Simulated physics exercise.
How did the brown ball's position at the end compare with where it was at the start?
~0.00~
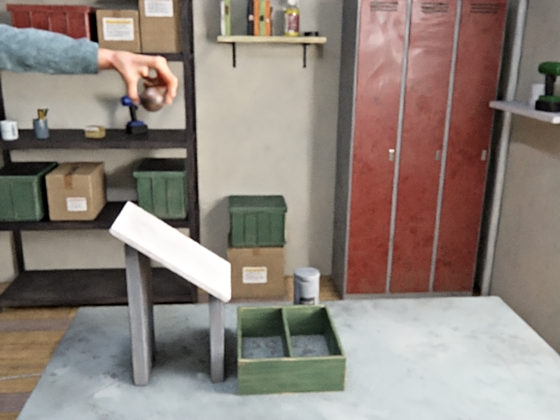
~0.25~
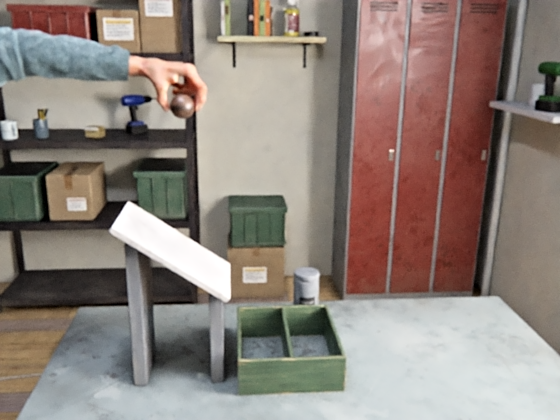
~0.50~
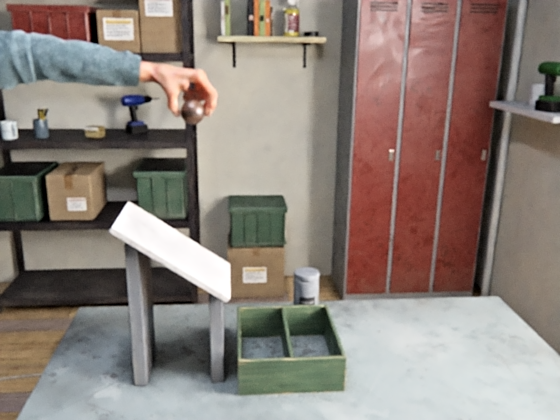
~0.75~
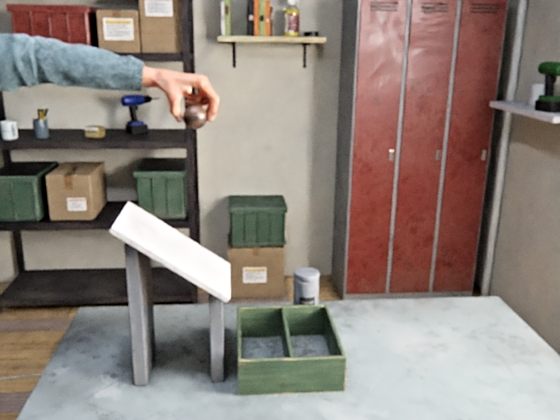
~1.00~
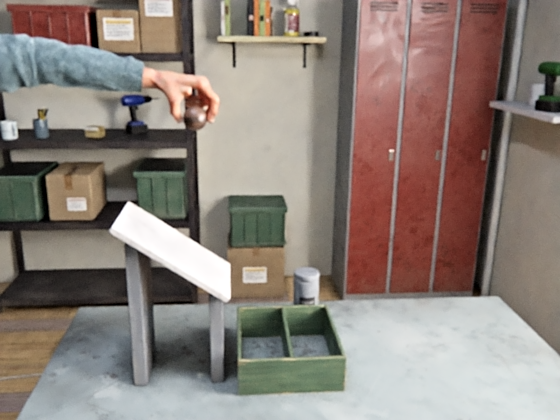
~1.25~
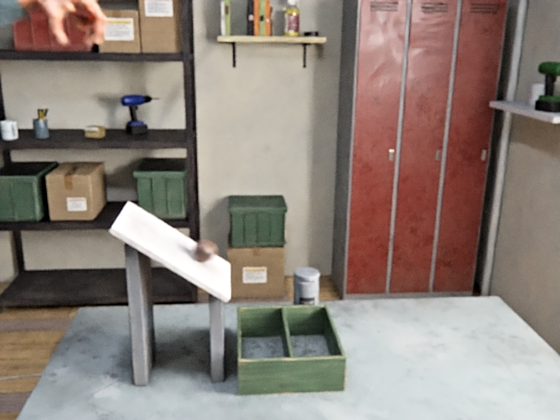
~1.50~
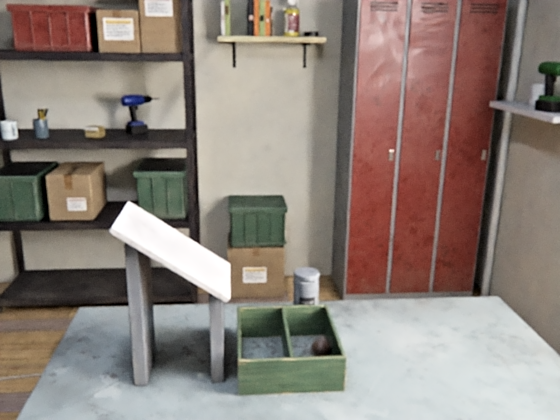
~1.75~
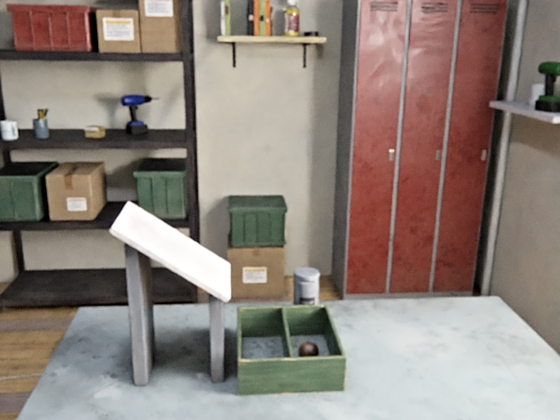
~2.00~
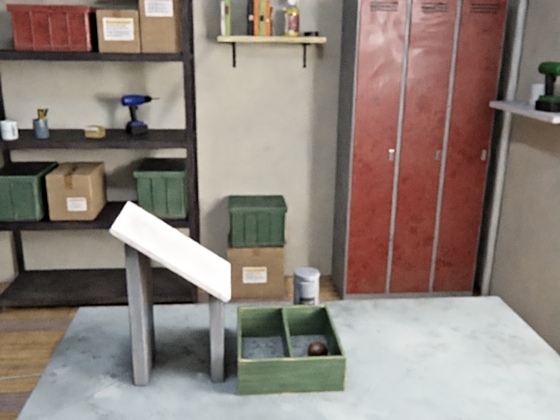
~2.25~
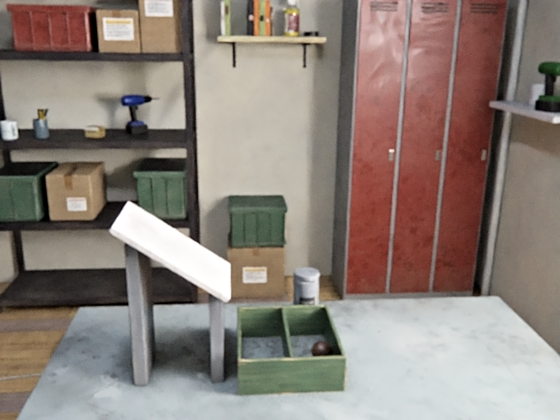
At the start the brown ball was held in a hand up in the air at the upper left, above the sloping board. By the end it was lower and farther right, resting in the farther bay of the green tray.
